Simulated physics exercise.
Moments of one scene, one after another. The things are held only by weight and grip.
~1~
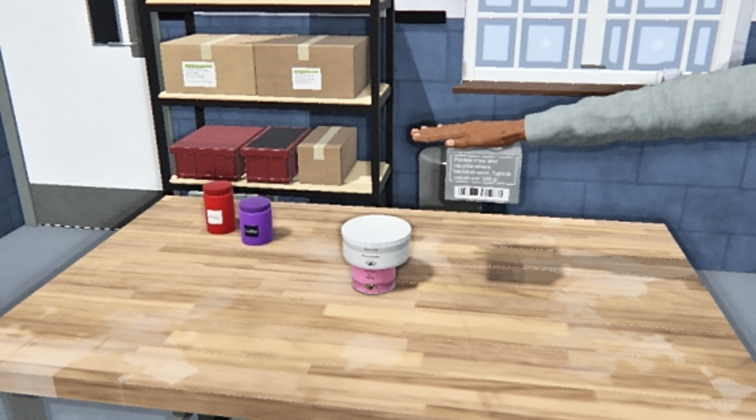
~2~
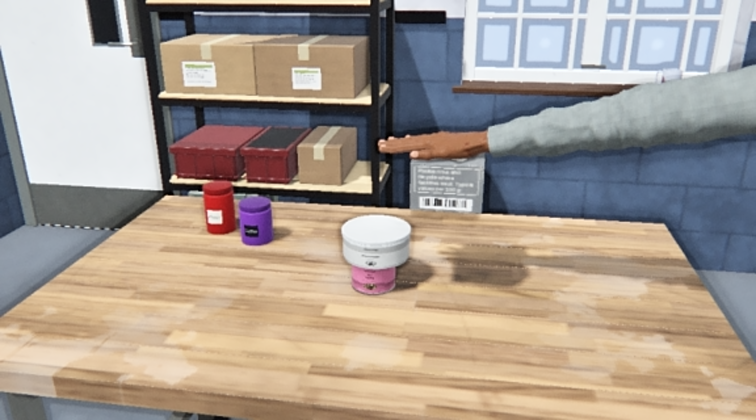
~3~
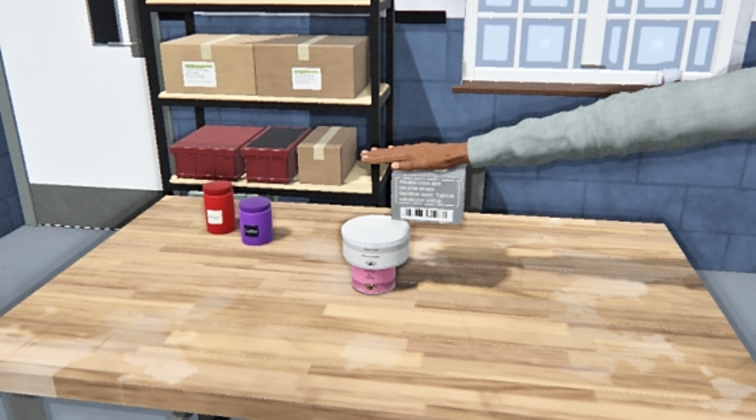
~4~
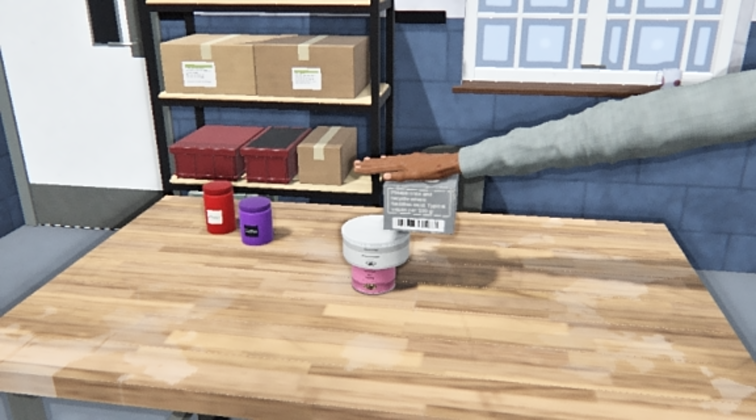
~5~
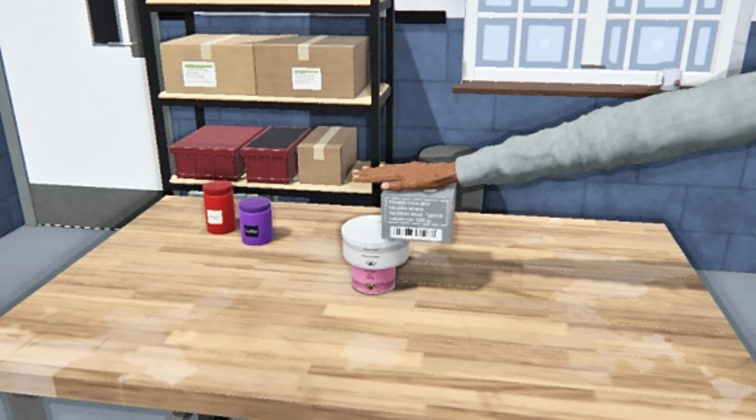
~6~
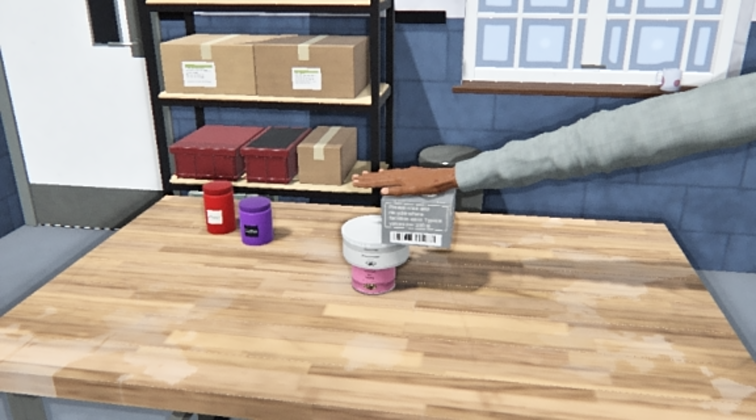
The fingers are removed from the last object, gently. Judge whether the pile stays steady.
Judgement: The pile does not stay steady.
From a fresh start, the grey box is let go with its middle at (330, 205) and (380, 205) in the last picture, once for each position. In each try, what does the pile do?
The pile collapses the first time and remains standing the second time.
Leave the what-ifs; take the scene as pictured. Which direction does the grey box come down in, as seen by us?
Rightward.
Then, 0.30 s later than the last frame, grey box now fallen.
Then, 0.40 s later than the last frame, things are still on the move.
Then, 0.70 s later than the last frame, as before.
When it is over, fallen, grey box; the other 4 as before. End places, in pixels of the last picture, grey box near (506, 274). The pile loses its balance.
